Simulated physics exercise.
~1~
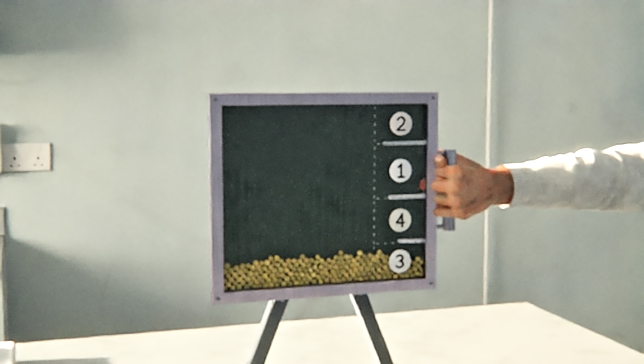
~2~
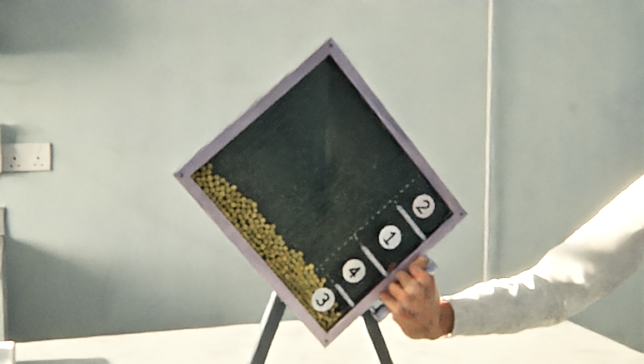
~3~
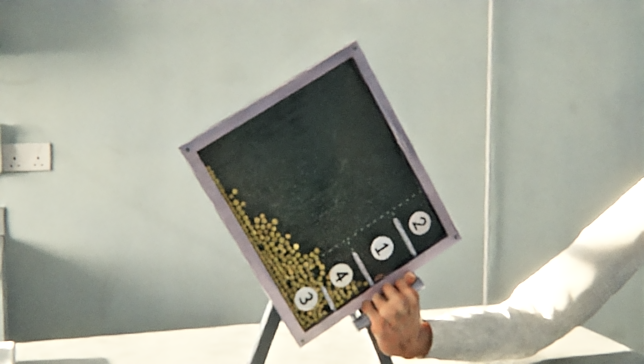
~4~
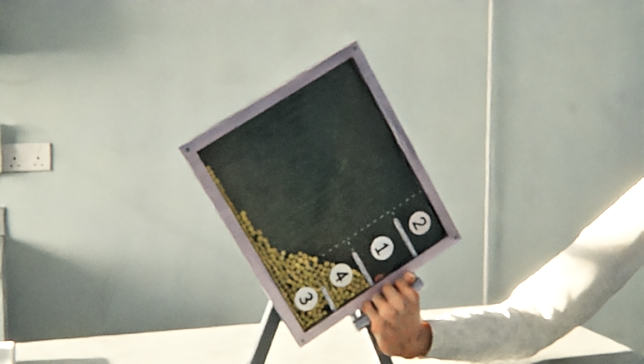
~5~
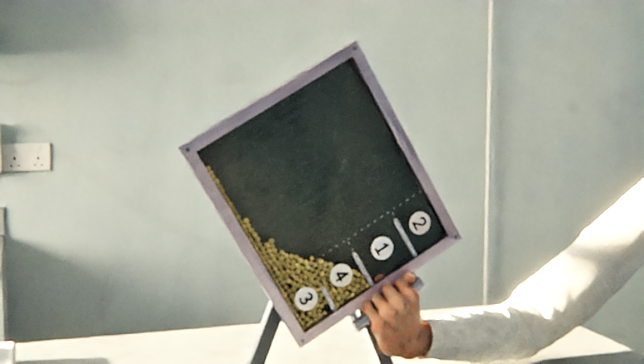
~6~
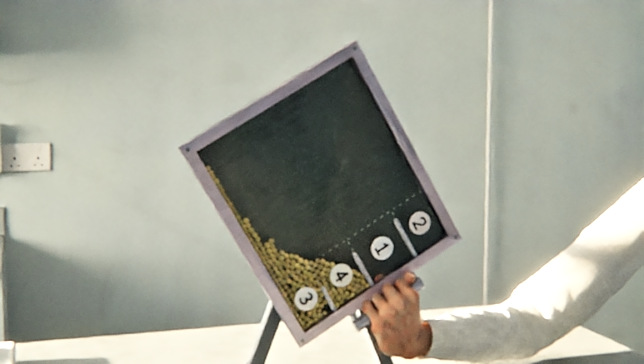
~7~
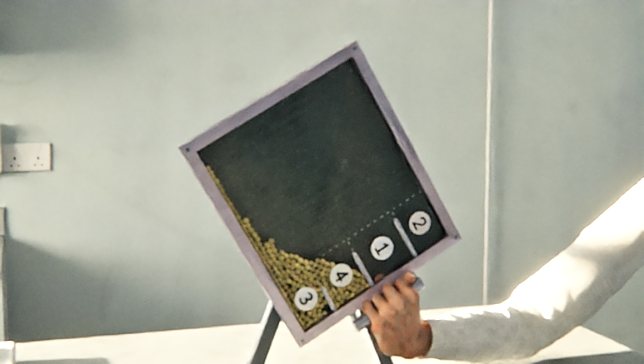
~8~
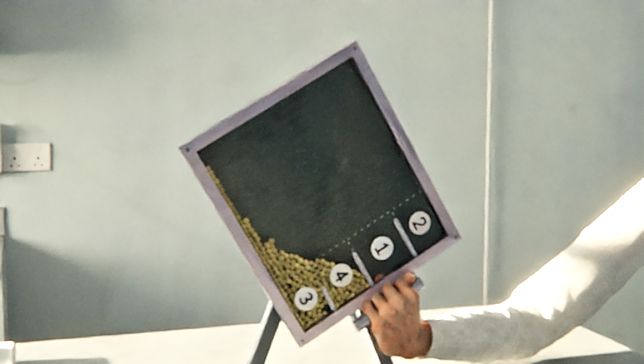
The clip opens on an upright square case with a clear front and dark interior, mounted on a stand, with pale yellowish beads lying along its bottom and four numbered pockets down its right side. A hand in a white sleeve grips the handle at the right edge and turns the case clockwise. The beads slide toward the lowest corner, heaping along the lower left wall. As the case tilts slightly further, they spill into pockets three and four. The case stops, still held, with pockets one and two empty and the remaining beads resting against the wall.
